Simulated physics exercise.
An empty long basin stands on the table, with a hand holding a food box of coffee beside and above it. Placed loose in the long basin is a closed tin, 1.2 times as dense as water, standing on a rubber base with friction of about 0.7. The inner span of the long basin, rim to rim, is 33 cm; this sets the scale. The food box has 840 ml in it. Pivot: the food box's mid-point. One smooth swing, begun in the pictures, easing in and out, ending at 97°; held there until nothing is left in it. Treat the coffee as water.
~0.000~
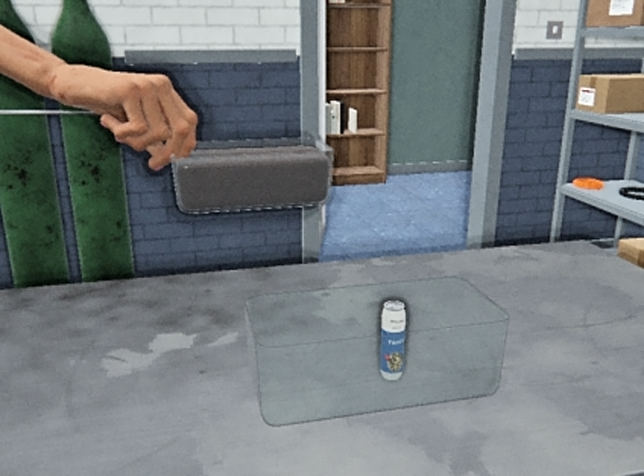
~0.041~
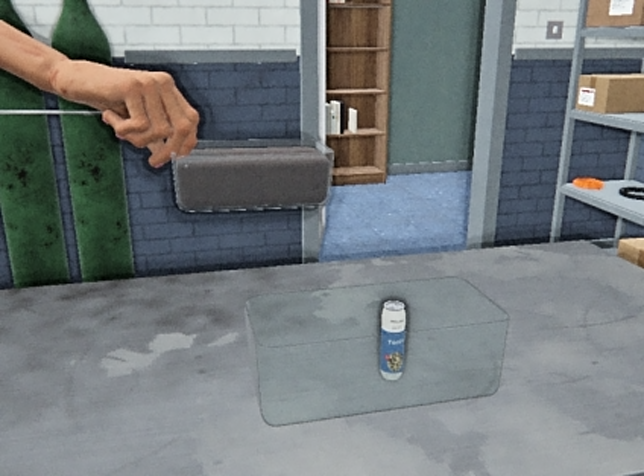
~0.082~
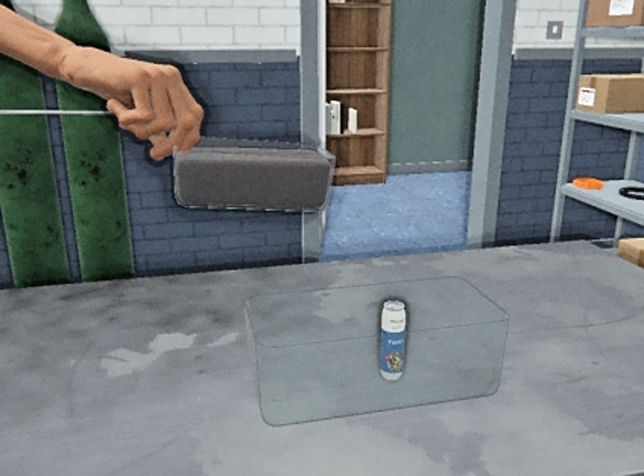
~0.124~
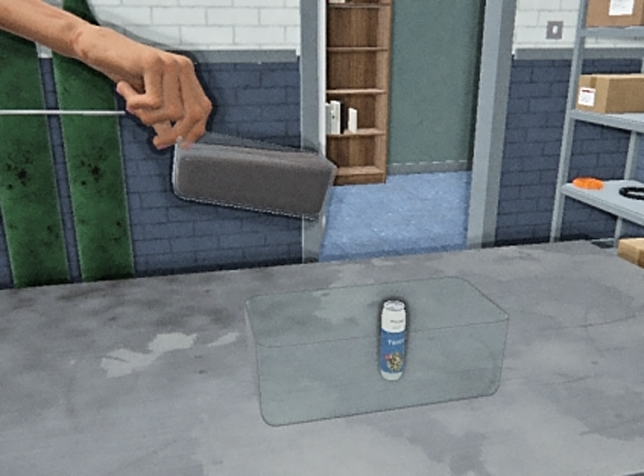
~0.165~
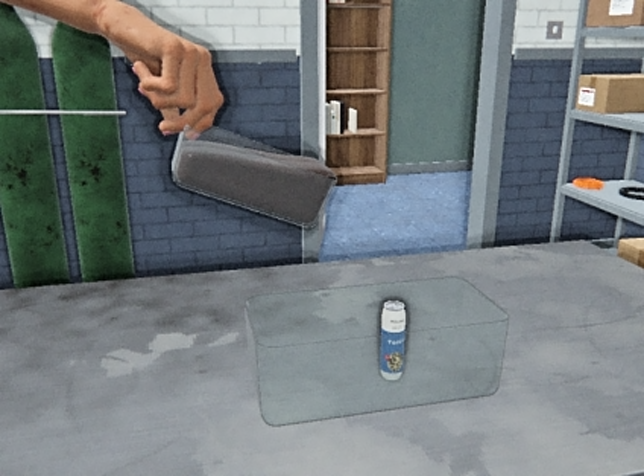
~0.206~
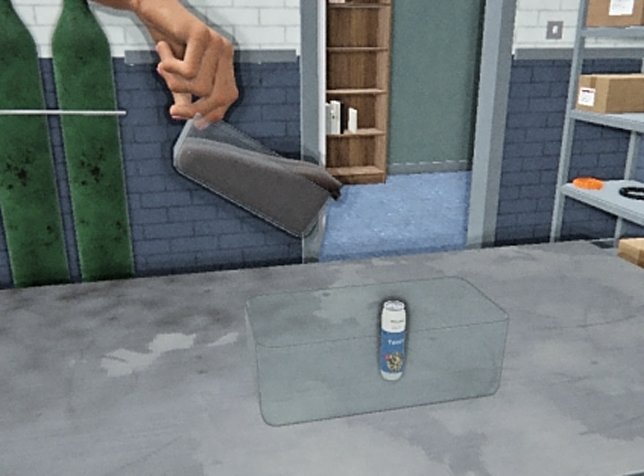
The clip opens with a hand beside a level, dark grey box, above a clear long basin on a grey table with a small blue-and-white tin inside. The hand shifts right and rises as the box tilts, slightly then more steeply, its right end dipping and dark coffee slipping over that rim.
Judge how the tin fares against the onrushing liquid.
It gets bowled over.
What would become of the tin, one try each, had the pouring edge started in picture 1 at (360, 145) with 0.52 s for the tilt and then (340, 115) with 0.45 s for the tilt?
Try 1: Still standing; try 2: Still standing.
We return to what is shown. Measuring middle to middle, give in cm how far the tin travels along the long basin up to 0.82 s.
Near 2 cm.
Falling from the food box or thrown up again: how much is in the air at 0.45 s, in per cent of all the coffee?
Near 64 in a hundred.
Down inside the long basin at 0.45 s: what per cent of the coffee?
26 %, roughly.
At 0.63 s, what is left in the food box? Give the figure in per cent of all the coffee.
Around 3 percent of it.
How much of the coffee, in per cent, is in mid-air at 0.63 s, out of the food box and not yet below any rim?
Estimated airborne part: Roughly 5 per cent.
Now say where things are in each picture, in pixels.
In the first frame, it leans 0°; its right rim is at (325, 146); the coffee meets the walls at (175, 158) and (322, 152); the long basin's rim runs from (251, 322) to (486, 297); the tin's top is at (394, 309).
In the second frame, it leans 1°; its right rim is at (325, 148); the coffee meets the walls at (175, 157) and (322, 153).
In the third frame, it leans 6°; its right rim is at (327, 154); the coffee meets the walls at (176, 154) and (323, 156).
In the fourth frame, it leans 13°; its right rim is at (328, 163); the coffee meets the walls at (179, 151) and (326, 159).
In the fifth frame, it leans 22°; its right rim is at (328, 175); the coffee meets the walls at (179, 147) and (322, 167); 3 per cent is over the edge.
In the sixth frame, it leans 33°; its right rim is at (325, 189); the coffee meets the walls at (178, 144) and (303, 169); 8 per cent is over the edge.
By 0.45 s the tilt is 93° and 11 per cent is still to pour; the tin stands where it began.
By 0.63 s the tilt is 97° and 3 per cent is still to pour; the tin leans 4°.
By 0.82 s the tilt is 97° and 1 per cent is still to pour; the tin leans 7°.
By 1.02 s the tilt is 97° and 0 per cent is still to pour; the tin leans 42°.
At rest the tin lies on its side.
